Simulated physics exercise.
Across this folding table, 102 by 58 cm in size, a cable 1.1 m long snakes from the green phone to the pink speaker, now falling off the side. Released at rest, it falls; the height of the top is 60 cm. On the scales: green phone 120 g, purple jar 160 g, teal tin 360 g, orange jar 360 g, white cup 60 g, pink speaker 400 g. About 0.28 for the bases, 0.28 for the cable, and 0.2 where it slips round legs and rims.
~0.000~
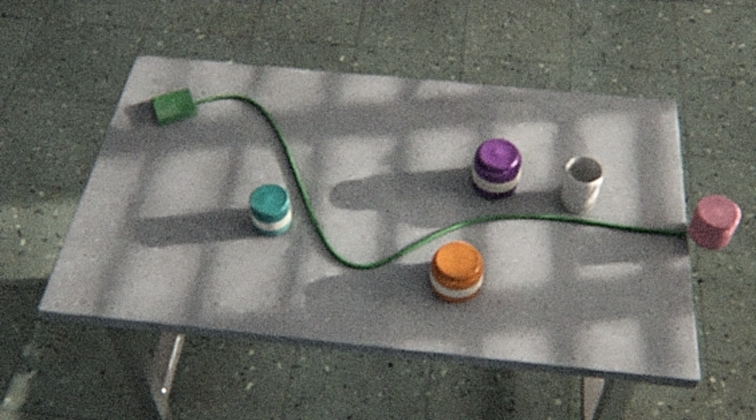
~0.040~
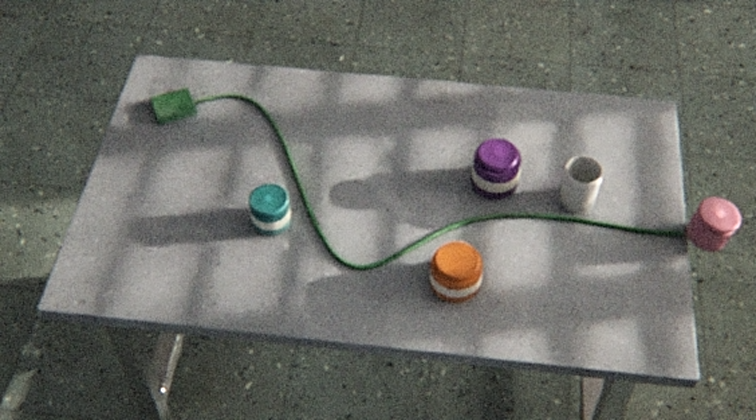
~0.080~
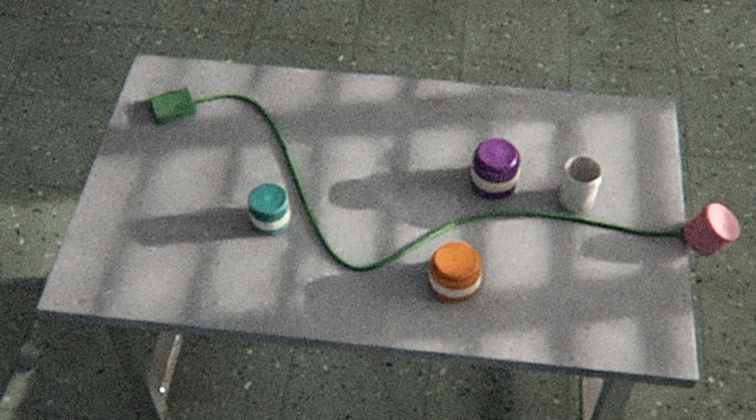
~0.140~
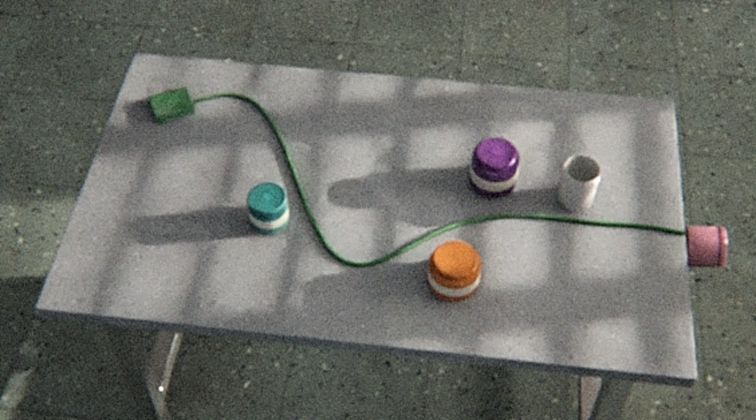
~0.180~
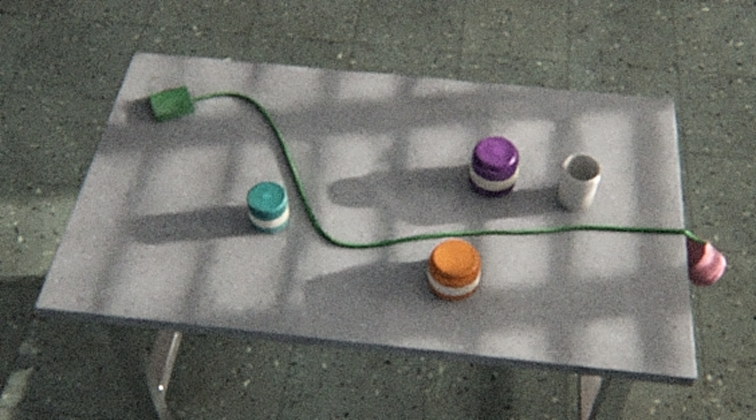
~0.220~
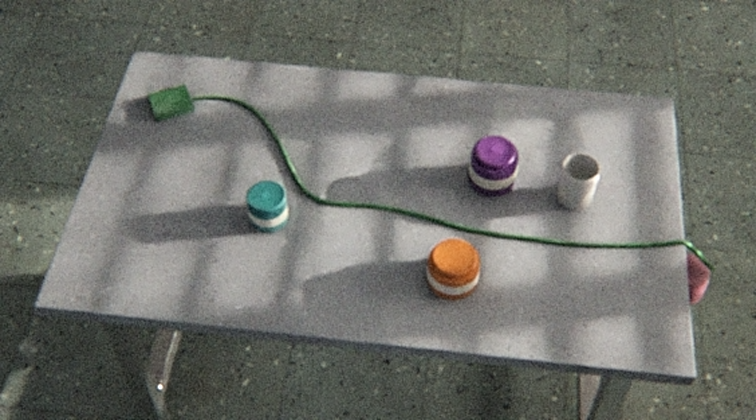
A folding table holds jars and a cup as a pink object drops beside its right edge, pulling a green cable straighter.
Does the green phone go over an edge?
Oh, that one heads down.
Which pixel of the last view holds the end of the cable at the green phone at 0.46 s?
About (371, 159).
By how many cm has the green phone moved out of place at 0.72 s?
Lab note: Green phone, near 80 cm.
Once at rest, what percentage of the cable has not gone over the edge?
Roughly 0 percent of the cable.
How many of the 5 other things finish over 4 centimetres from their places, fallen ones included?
The count is 2.
At 0.5 s, the cable's tail end at (371, 159); green phone 36 cm off its start, pink speaker over the edge, white cup 1 cm off its start.
At 0.7 s, the cable's tail end at (581, 261); green phone 82 cm off its start, purple jar 5 cm off its start, pink speaker over the edge.
At 1.0 s, the cable has left the top; green phone over the edge, purple jar 5 cm off its start at (518, 137), pink speaker over the edge.
At 1.2 s, the cable has left the top; green phone over the edge, purple jar 5 cm off its start, pink speaker over the edge.
At 2.4 s, the cable has left the top; green phone over the edge, purple jar 5 cm off its start at (518, 137), pink speaker over the edge, white cup 1 cm off its start at (584, 162).
